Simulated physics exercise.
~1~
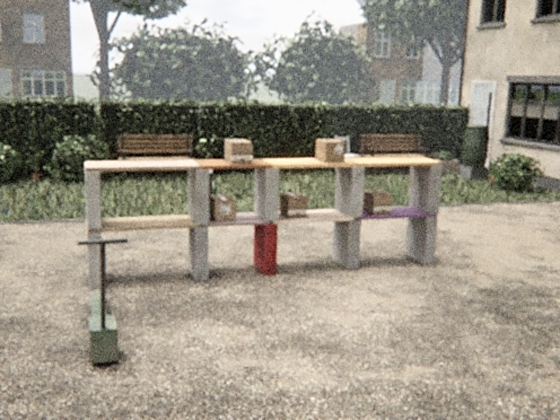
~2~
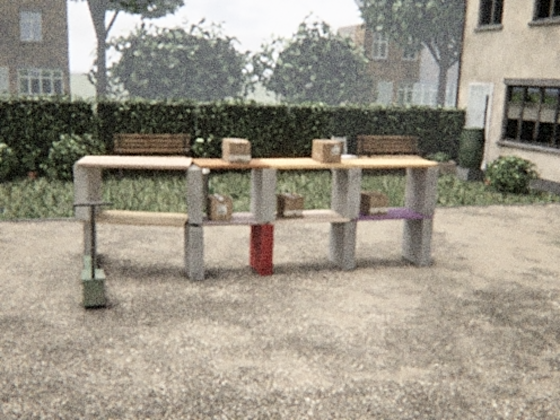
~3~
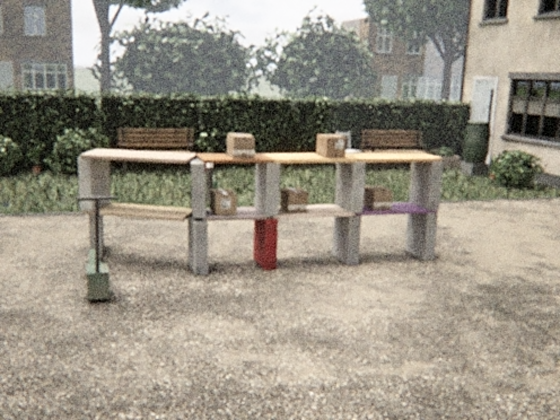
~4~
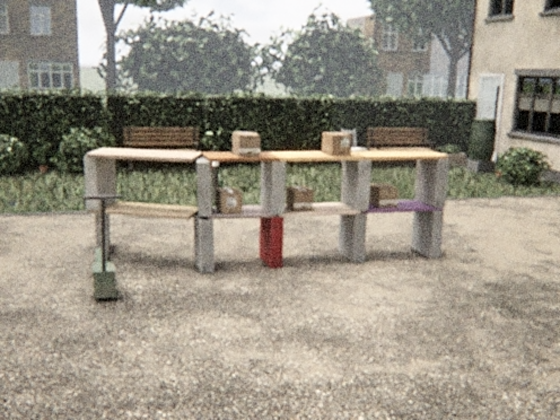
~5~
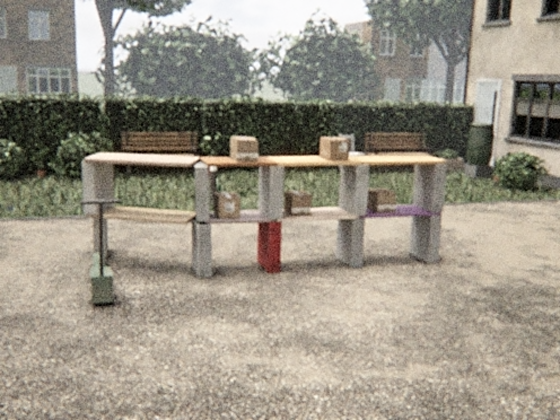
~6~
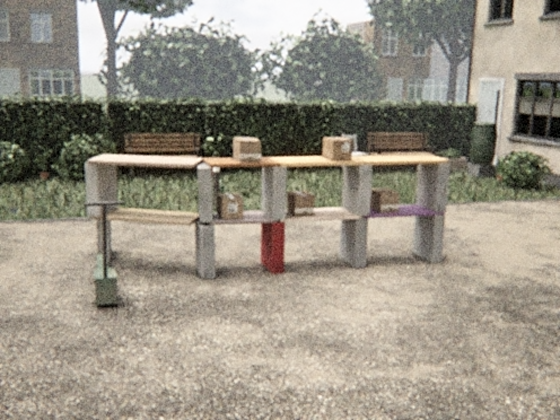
A green jack pushes in beneath the left end of a two-tier board structure, which stays standing.
